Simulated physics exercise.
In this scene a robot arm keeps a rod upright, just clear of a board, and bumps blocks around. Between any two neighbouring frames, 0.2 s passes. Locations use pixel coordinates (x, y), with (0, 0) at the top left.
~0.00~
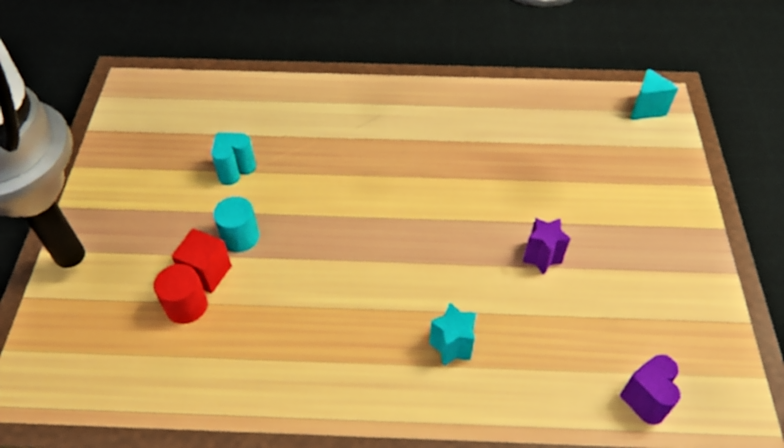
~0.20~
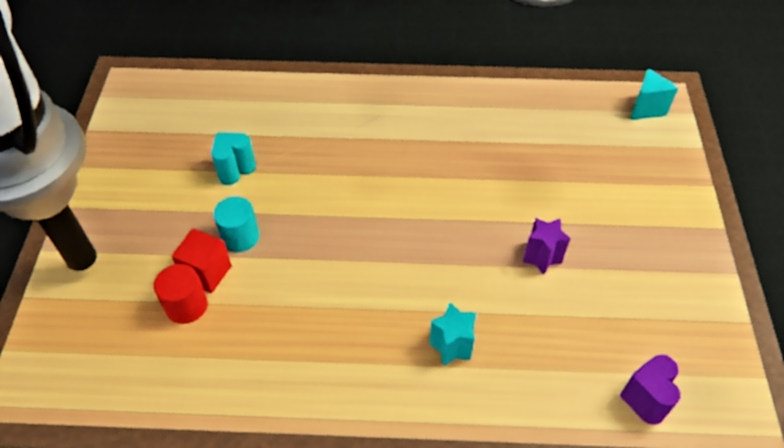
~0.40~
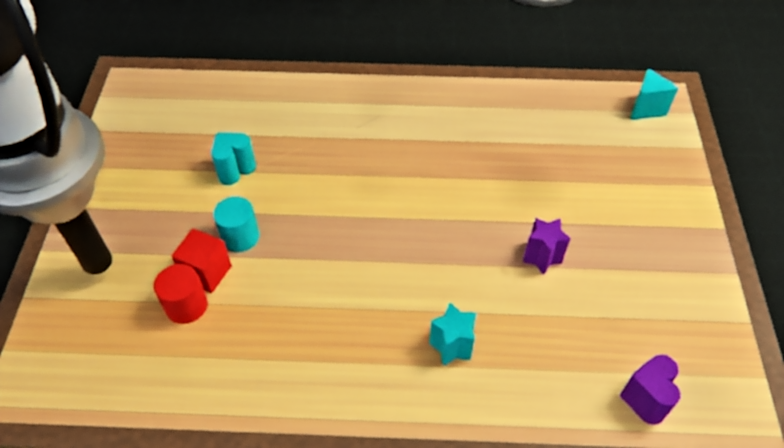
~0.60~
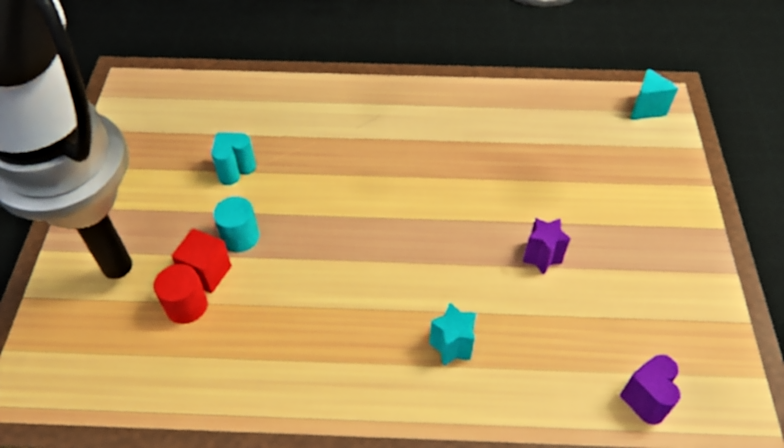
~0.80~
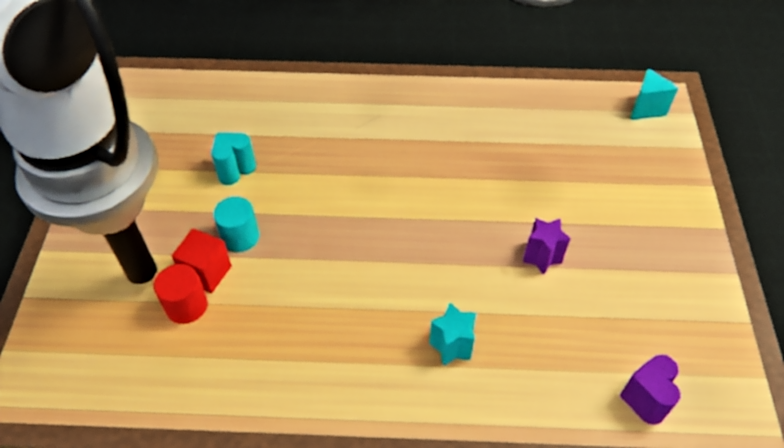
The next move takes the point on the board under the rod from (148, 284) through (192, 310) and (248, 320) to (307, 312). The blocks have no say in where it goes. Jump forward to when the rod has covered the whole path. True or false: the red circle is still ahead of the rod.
False
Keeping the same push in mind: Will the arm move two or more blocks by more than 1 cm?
In short: No.
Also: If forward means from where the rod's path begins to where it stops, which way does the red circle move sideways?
It gets pushed right.
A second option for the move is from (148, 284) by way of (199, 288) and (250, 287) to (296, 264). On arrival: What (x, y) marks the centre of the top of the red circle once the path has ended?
Close to (210, 299).
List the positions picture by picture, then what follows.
In the first picture, rod's lower end at (70, 256); red circle at (176, 282); red square piece at (197, 248).
In the second picture, rod at (82, 259); blocks still.
In the third picture, rod at (98, 263); blocks still.
In the fourth picture, rod at (118, 267); blocks still.
In the fifth picture, rod at (142, 272); red circle at (176, 282); red square piece at (197, 248).
The first path, step by step. One third of the way, rod at (187, 299); red circle at (214, 301).
Two thirds of the way, rod at (246, 309); red circle at (267, 321).
At the end, rod at (305, 301); red circle at (288, 326); red square piece still.
